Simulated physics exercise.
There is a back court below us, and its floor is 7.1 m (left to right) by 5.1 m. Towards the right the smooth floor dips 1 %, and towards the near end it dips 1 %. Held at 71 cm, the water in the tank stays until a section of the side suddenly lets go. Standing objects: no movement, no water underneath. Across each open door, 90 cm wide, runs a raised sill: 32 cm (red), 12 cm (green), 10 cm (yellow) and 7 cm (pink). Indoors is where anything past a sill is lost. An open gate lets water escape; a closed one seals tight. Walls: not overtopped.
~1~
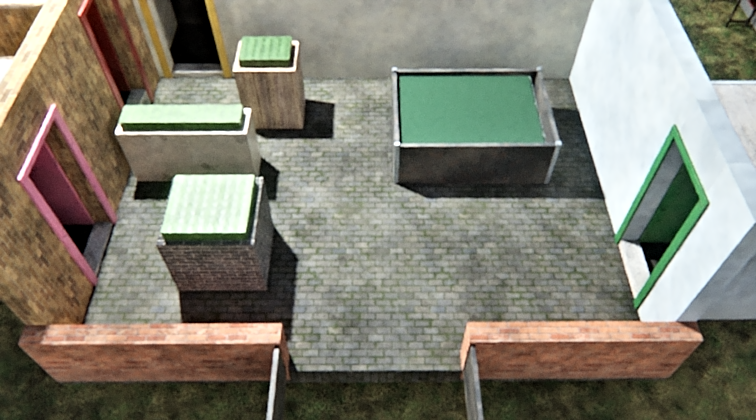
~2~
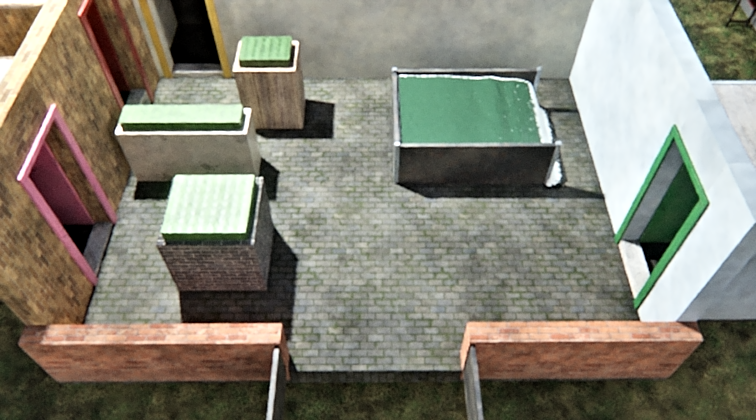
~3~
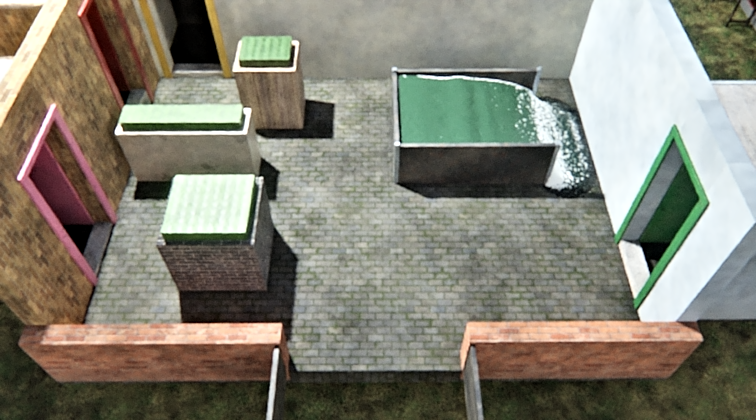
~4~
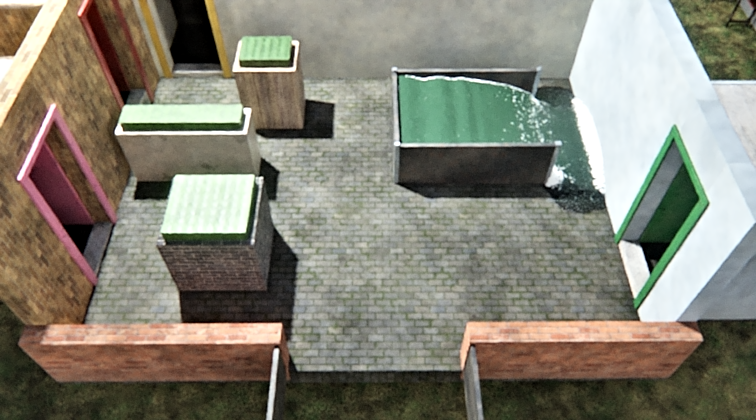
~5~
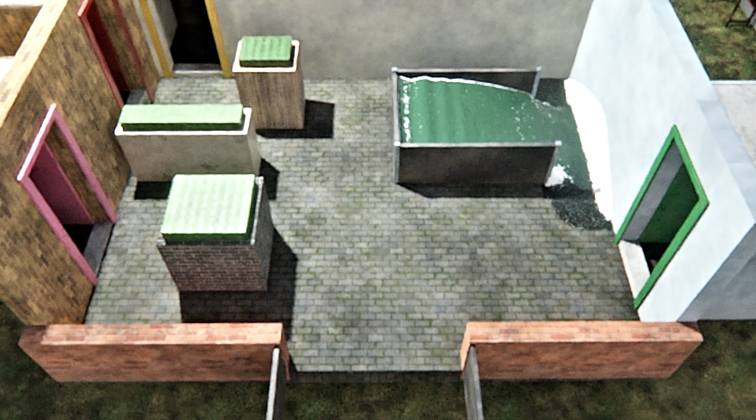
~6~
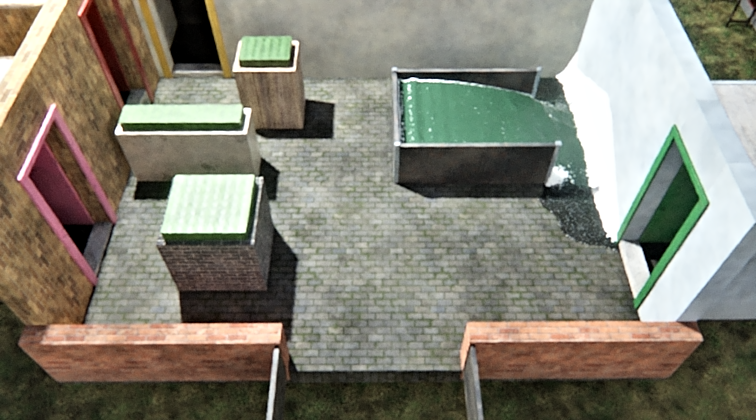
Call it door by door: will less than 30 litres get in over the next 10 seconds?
Red door - yes, less; green door - yes, less; yellow door - yes, less; pink door - yes, less.
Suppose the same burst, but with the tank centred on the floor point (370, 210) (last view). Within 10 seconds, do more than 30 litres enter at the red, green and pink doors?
At the red door the limit is not exceeded, at the green door surpassed, at the pink door not exceeded.
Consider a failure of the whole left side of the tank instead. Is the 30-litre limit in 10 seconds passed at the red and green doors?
Red: Within the limit; green: Within the limit.
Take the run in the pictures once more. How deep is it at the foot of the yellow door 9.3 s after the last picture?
The mean depth is around 4.5 cm.
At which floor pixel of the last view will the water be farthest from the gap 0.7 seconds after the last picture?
Somewhere near pixel (645, 351).
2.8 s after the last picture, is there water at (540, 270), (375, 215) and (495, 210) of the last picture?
Listed in turn: Swamped / spared so far / spared so far.
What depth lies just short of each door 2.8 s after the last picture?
Door by door, in cm: Red reads 5, green reads 9, yellow reads 7, pink reads 0.
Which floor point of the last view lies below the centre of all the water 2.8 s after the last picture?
Centre: Approx. (472, 172) px.
Then, 0.7 s after the last picture water covers 20 % of the floor and is deepest (57 cm) near (568, 87); red door not reached, green door 10 cm at the sill, 0 L in, yellow door not reached, pink door not reached.
Then, 1.5 s after the last picture water covers 30 % of the floor and is deepest (45 cm) near (568, 87); red door not reached, green door 12 cm at the sill, 0 L in, yellow door not reached, pink door not reached.
Then, 2.8 s after the last picture water covers 55 % of the floor and is deepest (30 cm) near (160, 79); red door not reached, green door 9 cm at the sill, 1 L in, yellow door 7 cm at the sill, 0 L in, pink door not reached.
Then, 5.3 s after the last picture water covers 90 % of the floor and is deepest (16 cm) near (589, 157); red door 8 cm at the sill, 0 L in, green door 8 cm at the sill, 5 L in, yellow door 7 cm at the sill, 7 L in, pink door 2 cm at the sill, 0 L in.
Then, 9.3 s after the last picture water covers 95 % of the floor and is deepest (14 cm) near (645, 351); red door 4 cm at the sill, 0 L in, green door 8 cm at the sill, 6 L in, yellow door 4 cm at the sill, 8 L in, pink door 5 cm at the sill, 4 L in.
